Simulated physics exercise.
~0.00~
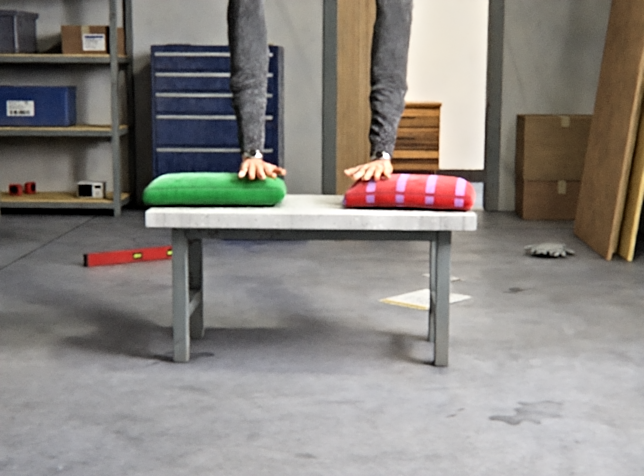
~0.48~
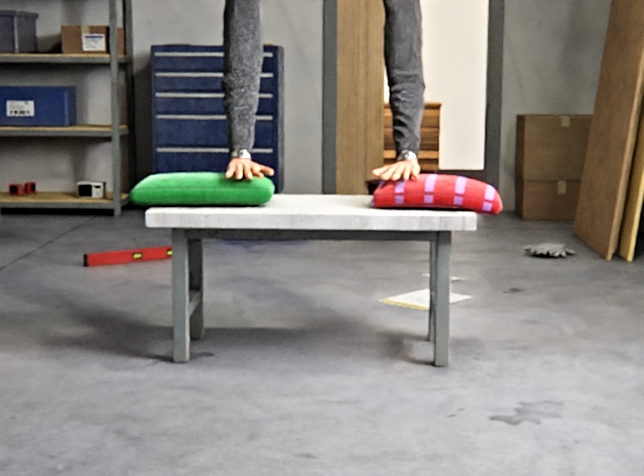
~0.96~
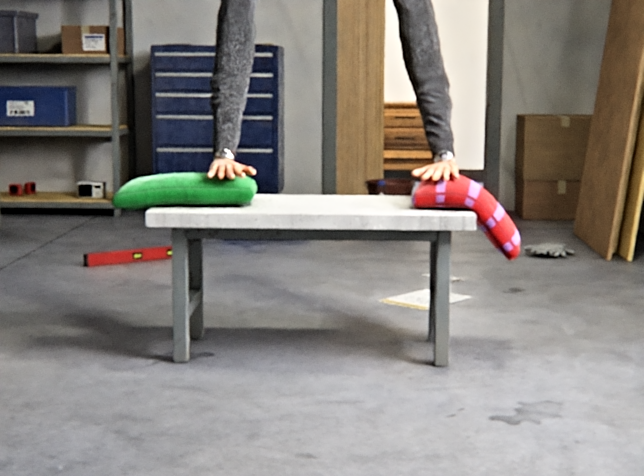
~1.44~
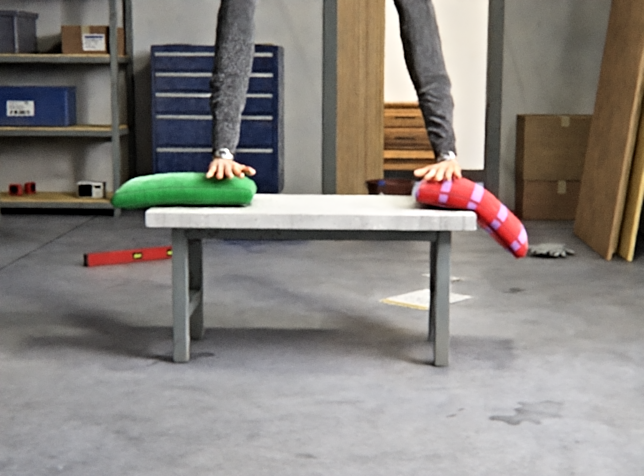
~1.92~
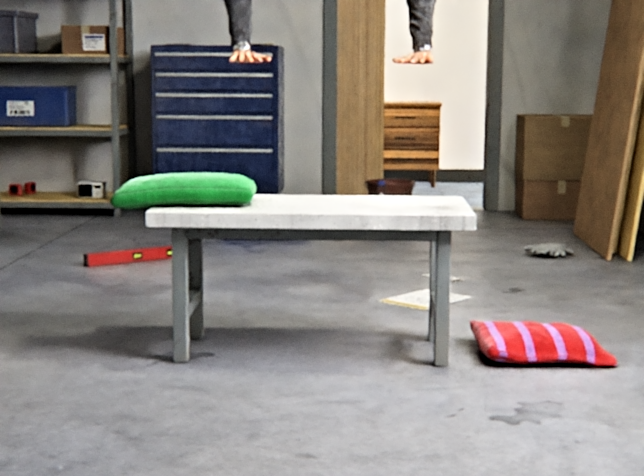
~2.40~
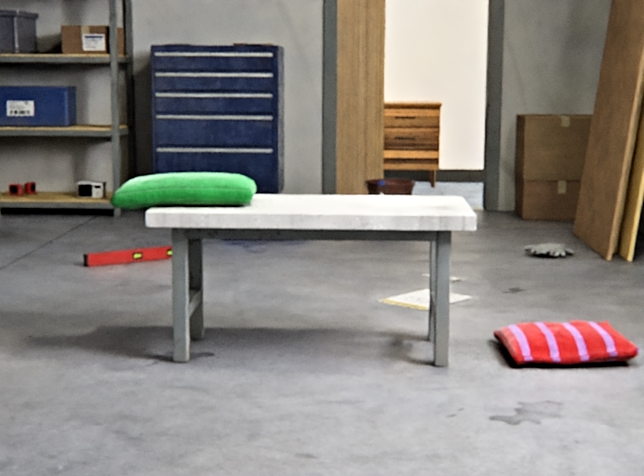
Green pillow and red striped cushion pushed apart by two hands on a table, the cushion falling to the floor, the pillow staying.
